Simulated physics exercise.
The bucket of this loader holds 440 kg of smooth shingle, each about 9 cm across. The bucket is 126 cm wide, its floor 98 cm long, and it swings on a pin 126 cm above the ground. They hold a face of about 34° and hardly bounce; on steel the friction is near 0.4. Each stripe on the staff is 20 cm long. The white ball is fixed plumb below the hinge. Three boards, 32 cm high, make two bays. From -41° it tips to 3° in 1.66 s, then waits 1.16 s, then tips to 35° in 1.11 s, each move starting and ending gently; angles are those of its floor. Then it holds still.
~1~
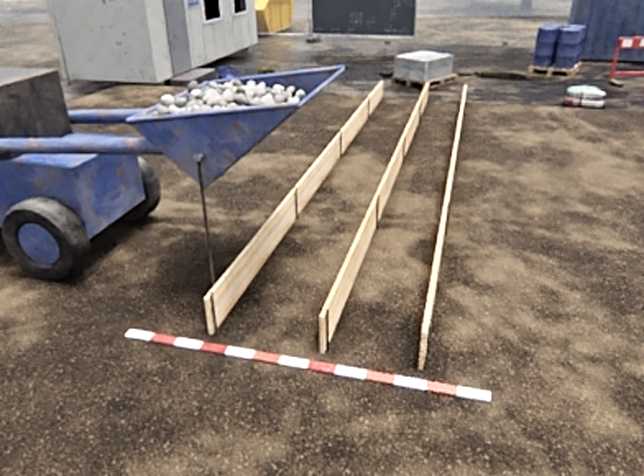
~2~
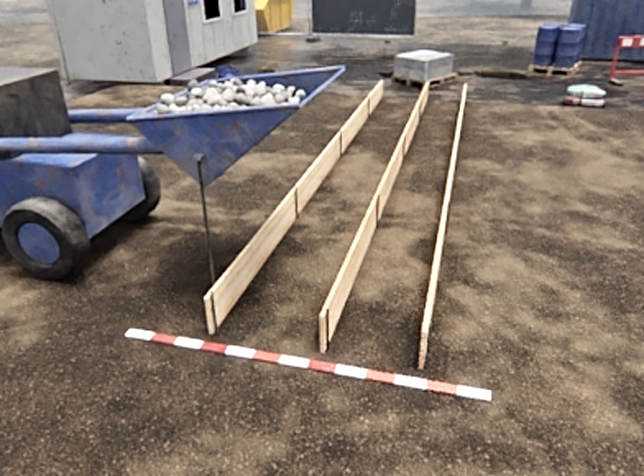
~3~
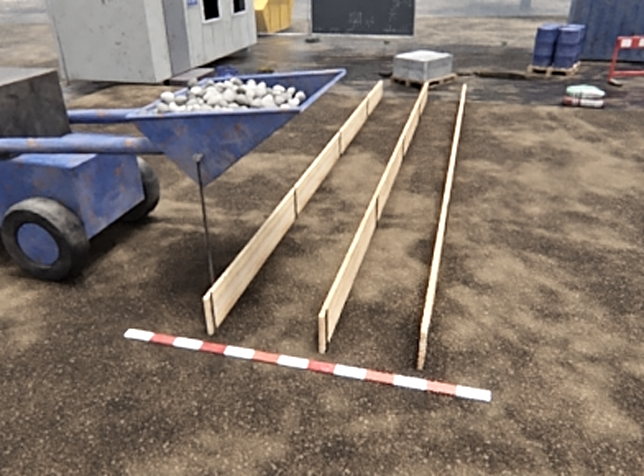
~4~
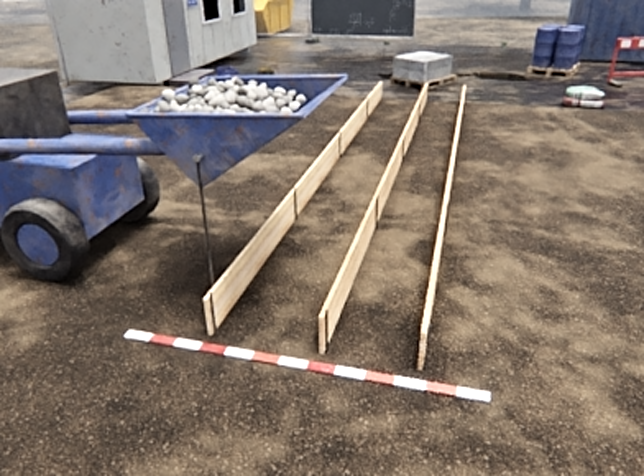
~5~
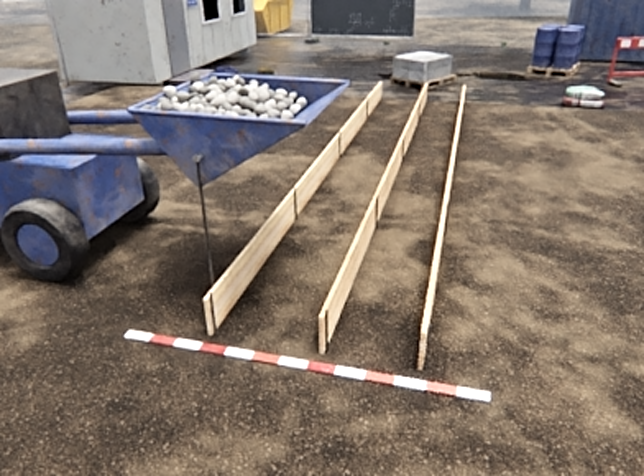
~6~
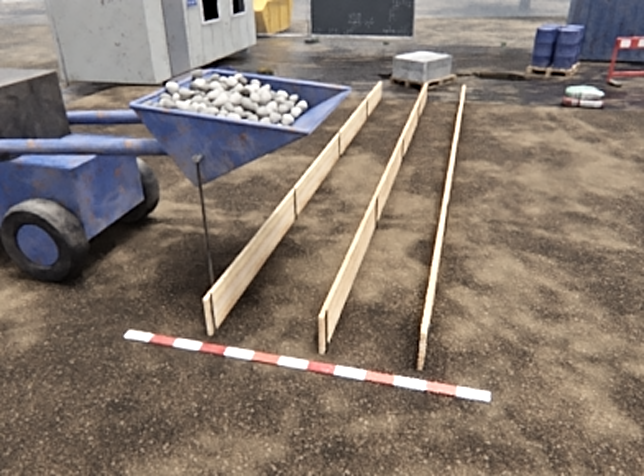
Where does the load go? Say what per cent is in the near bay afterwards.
Close to 60 in a hundred.
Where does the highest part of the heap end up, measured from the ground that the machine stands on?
Some 30 cm above that level.
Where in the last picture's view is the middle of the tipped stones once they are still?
Near (341, 273).
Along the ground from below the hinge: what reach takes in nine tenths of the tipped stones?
Roughly 150 cm ahead of it.
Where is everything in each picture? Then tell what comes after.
In the first frame, lip at (299, 105), floor tilted -41°, highest stones at (233, 92).
In the second frame, lip at (300, 105), floor tilted -40°, highest stones at (233, 91).
In the third frame, the bucket is at -38°, its lip at (301, 110); the top of the load is at (223, 91).
In the fourth frame, lip at (303, 116), floor tilted -36°, highest stones at (222, 89).
In the fifth frame, the bucket is at -32°, its lip at (306, 124); the top of the load is at (217, 87).
In the sixth frame, lip at (309, 133), floor tilted -28°, highest stones at (208, 85).
A little later the floor is at -4°; 100 % in the bucket; the foremost stones are at (287, 144).
Then the floor is at 3°; 100 % in the bucket; the foremost stones are at (314, 155).
Later still the floor is at 35°; 3 % in the bucket, 66 % in the near bay, 31 % in the far bay; the foremost stones are at (424, 295).
In the end the floor is at 35°; 0 % in the bucket, 61 % in the near bay, 39 % in the far bay; the foremost stones are at (424, 295).
